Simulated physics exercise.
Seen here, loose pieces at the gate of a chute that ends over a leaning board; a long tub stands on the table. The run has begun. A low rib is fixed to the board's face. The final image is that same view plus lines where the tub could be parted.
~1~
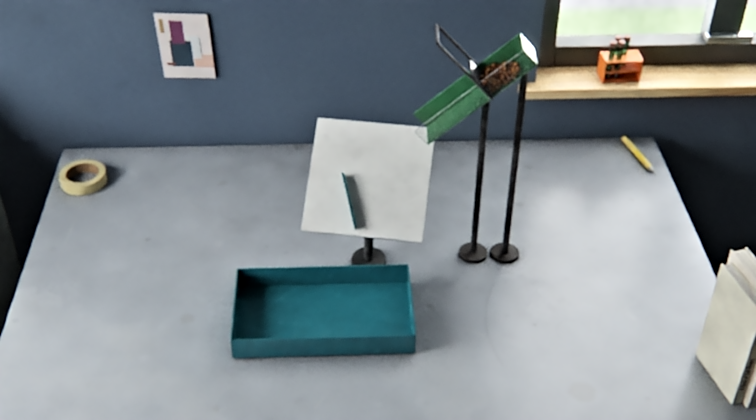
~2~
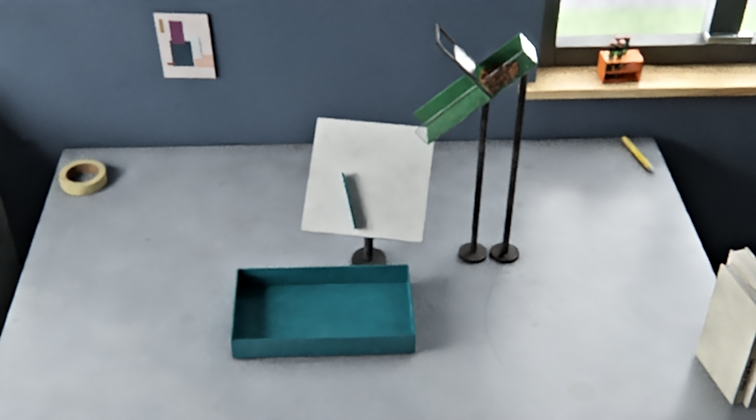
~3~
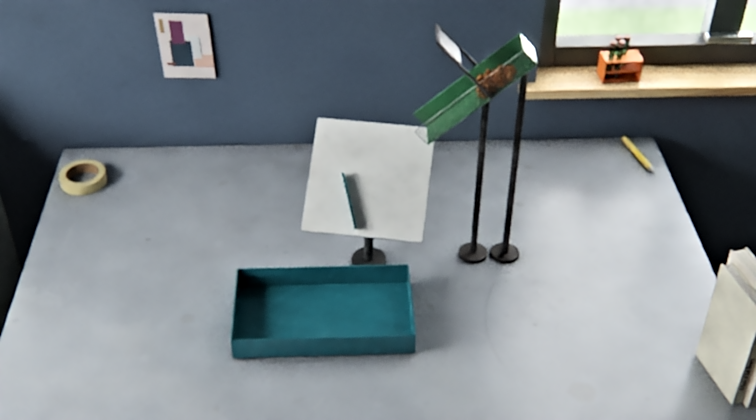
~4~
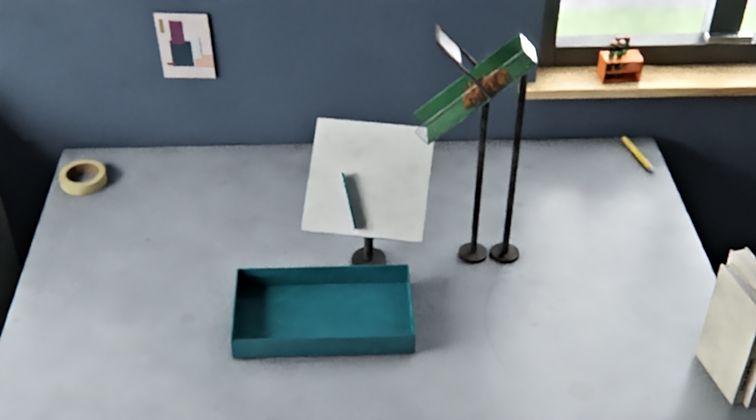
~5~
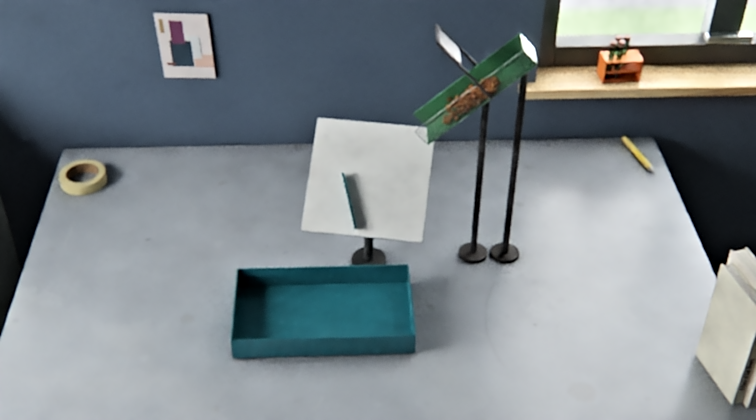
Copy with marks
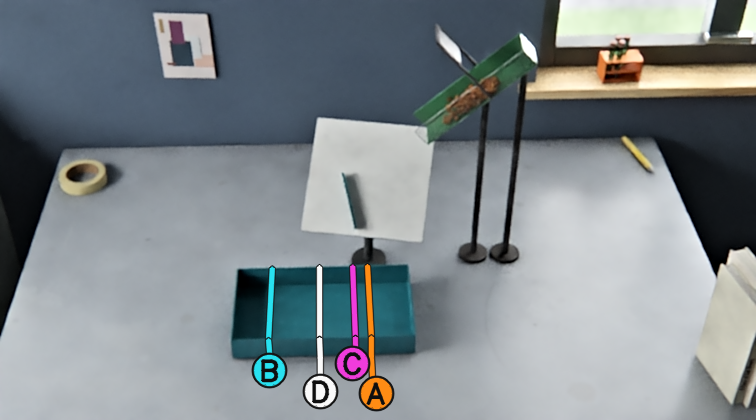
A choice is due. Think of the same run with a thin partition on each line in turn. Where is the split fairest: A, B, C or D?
I would pick line A.
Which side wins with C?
Right.
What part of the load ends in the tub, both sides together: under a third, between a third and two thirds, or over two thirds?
Over two thirds.
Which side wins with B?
Right.
On the marked copy, line A crosses the front rim at (371, 336); line B crosses the front rim at (268, 339); line C crosses the front rim at (355, 337); line D crosses the front rim at (319, 338).
Choosing A, of what is caught, about half on the left of the divider, about half on the right.
Choosing B, of what is caught, a stray few on the left of the divider, nearly all on the right.
Choosing C, of what is caught, a small part on the left of the divider, nearly all on the right.
Choosing D, of what is caught, a stray few on the left of the divider, nearly all on the right.
